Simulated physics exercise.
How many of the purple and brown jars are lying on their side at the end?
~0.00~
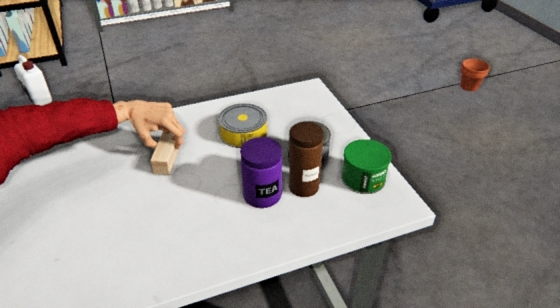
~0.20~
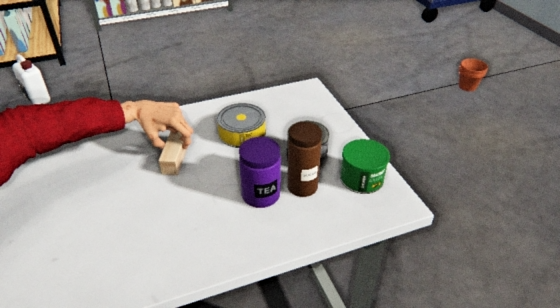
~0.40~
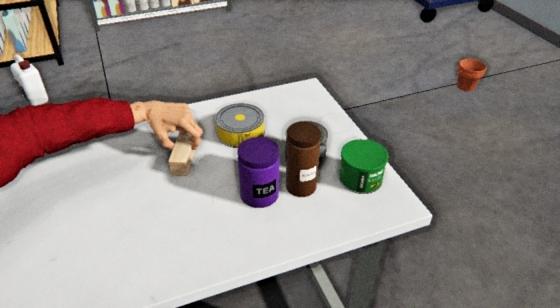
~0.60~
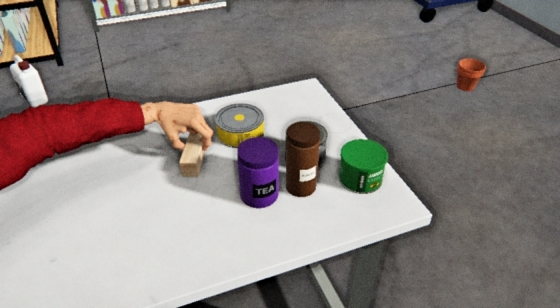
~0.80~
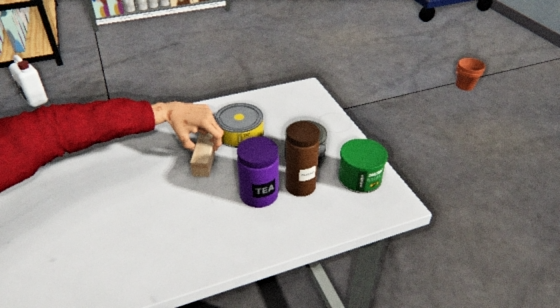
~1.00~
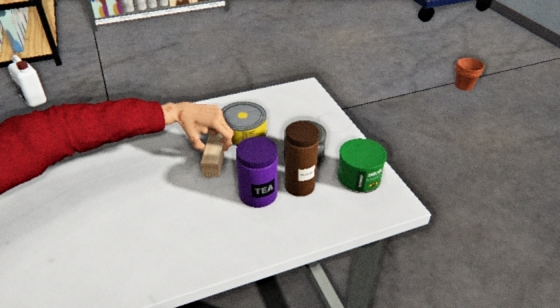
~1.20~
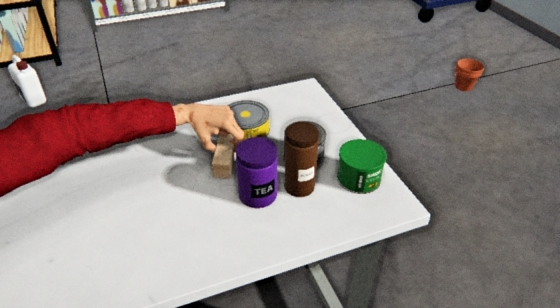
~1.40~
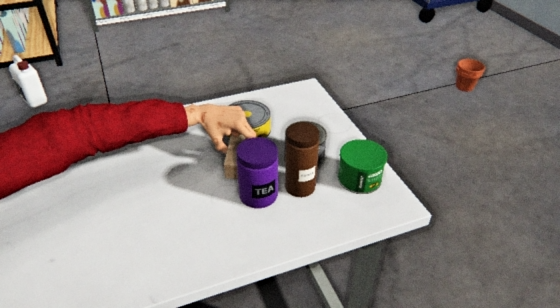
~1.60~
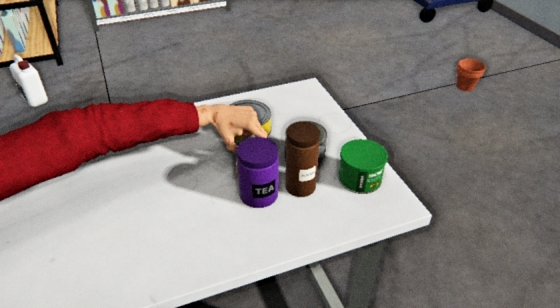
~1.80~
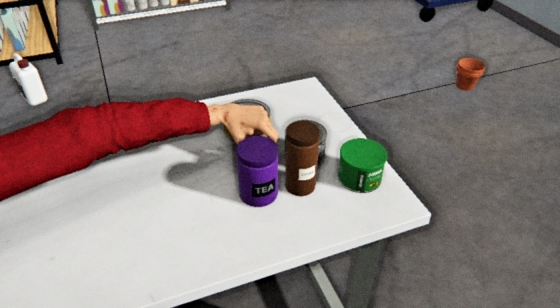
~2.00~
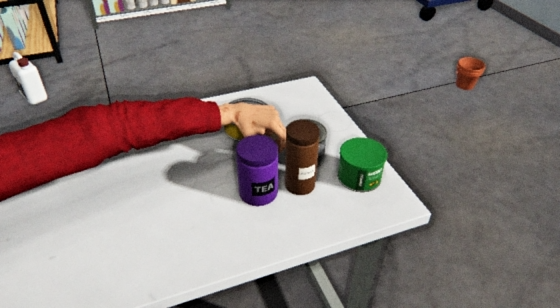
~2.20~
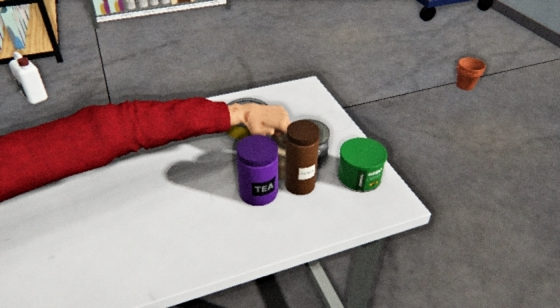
None of them are; both the purple jar and the brown jar are still standing upright.
